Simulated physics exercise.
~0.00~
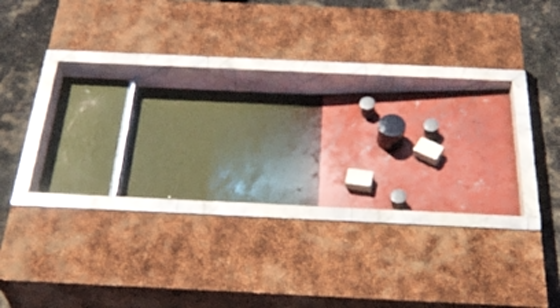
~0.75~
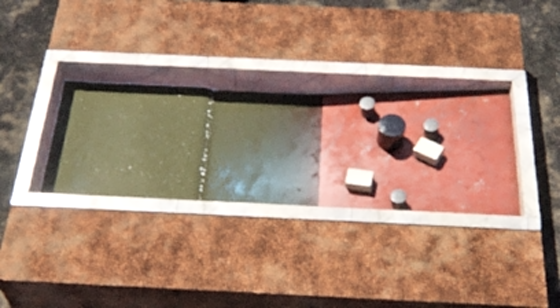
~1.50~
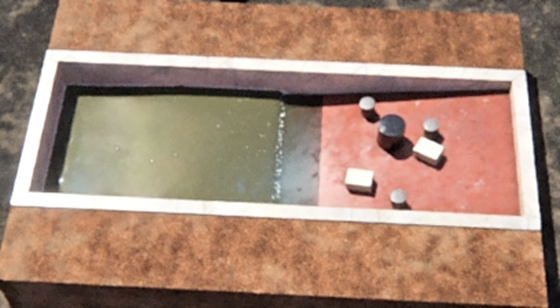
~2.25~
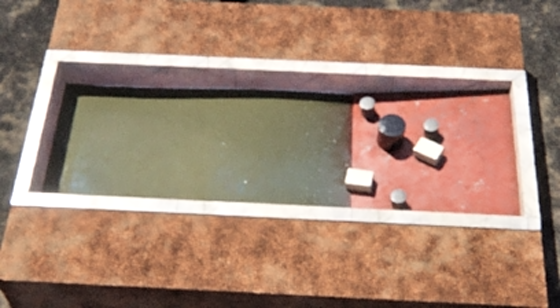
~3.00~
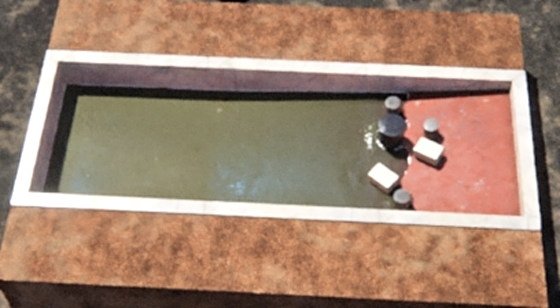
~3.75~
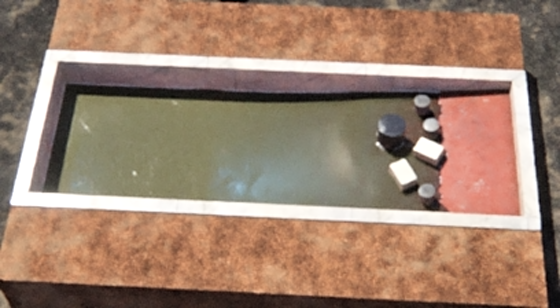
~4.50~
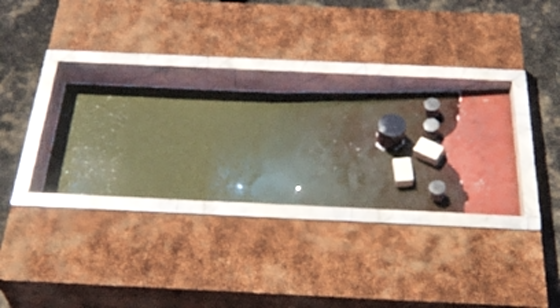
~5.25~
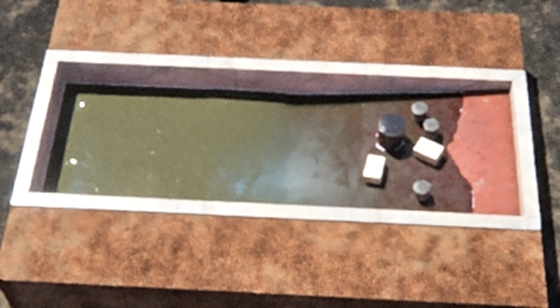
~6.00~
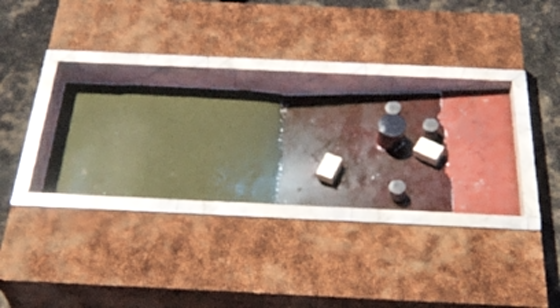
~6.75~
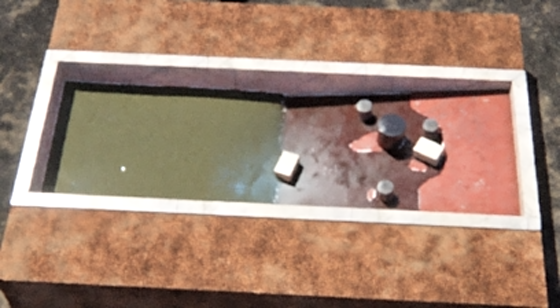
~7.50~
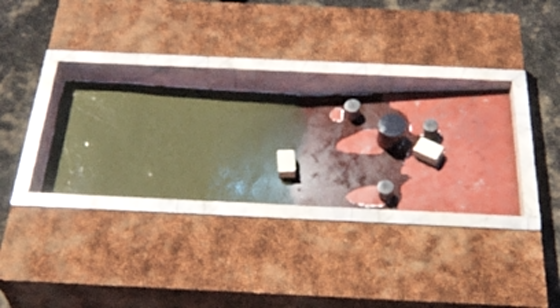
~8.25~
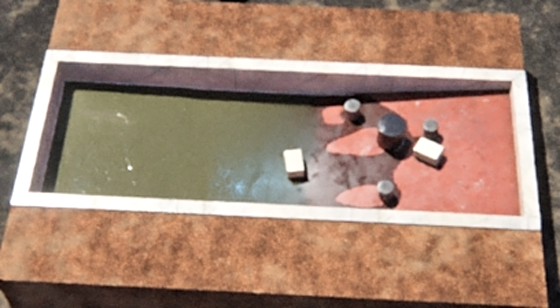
Greenish water rushed rightward from behind a barrier and up a red ramp, shoving two small grey pails and a pale crate along, then drained back, carrying the crate left into the shallows, while the big dark pail and another crate barely moved.
